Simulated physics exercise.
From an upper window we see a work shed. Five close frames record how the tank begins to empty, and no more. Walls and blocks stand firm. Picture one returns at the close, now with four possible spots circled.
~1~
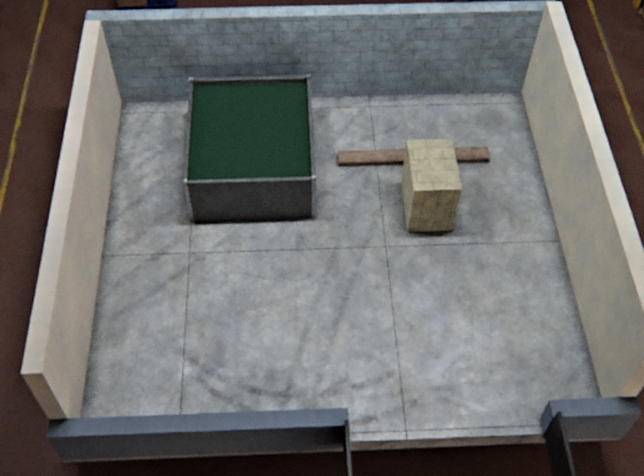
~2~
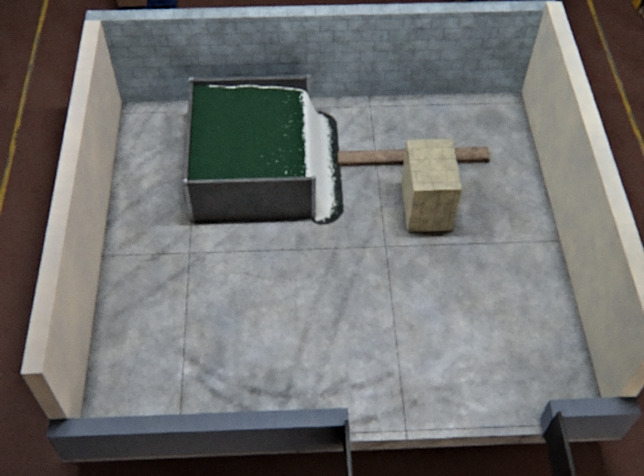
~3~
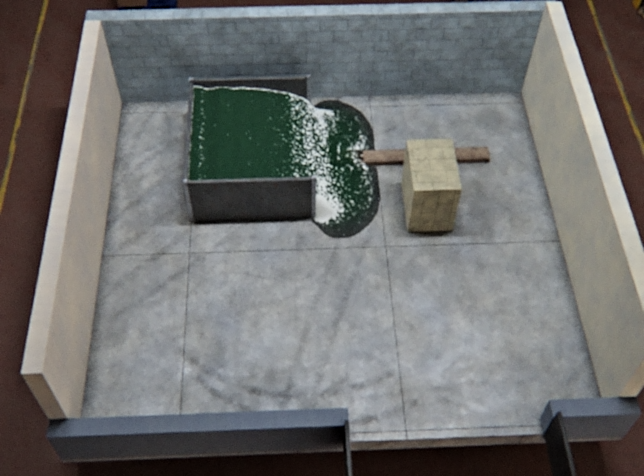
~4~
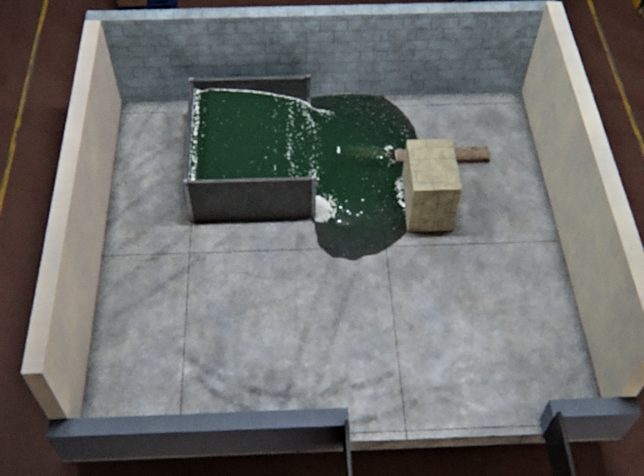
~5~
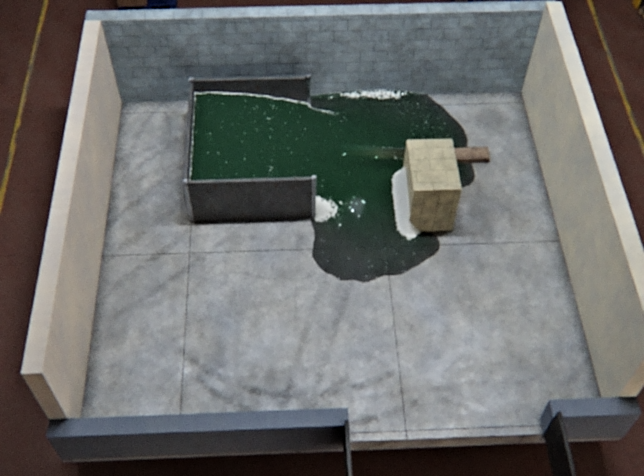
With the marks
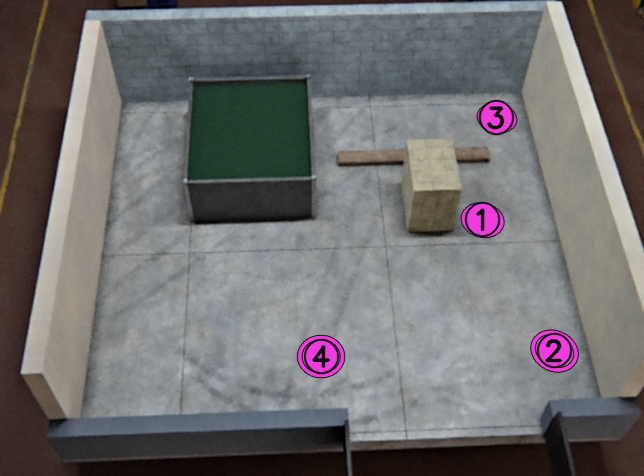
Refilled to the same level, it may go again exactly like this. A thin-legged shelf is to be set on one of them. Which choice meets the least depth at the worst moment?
The best place is 4.
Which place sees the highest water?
Place 3.
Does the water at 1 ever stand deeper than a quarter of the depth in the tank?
No.
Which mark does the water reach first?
The answer is 3.
On the marked copy, 1 at (482, 219); 2 at (554, 350); 3 at (496, 117); 4 at (321, 356).
With 1, the water peaks at about 19 % of the depth that stood in the tank.
With 2, the water peaks at about 17 % of the depth that stood in the tank.
With 3, the water peaks at about 74 % of the depth that stood in the tank.
With 4, the water peaks at about 9 % of the depth that stood in the tank.
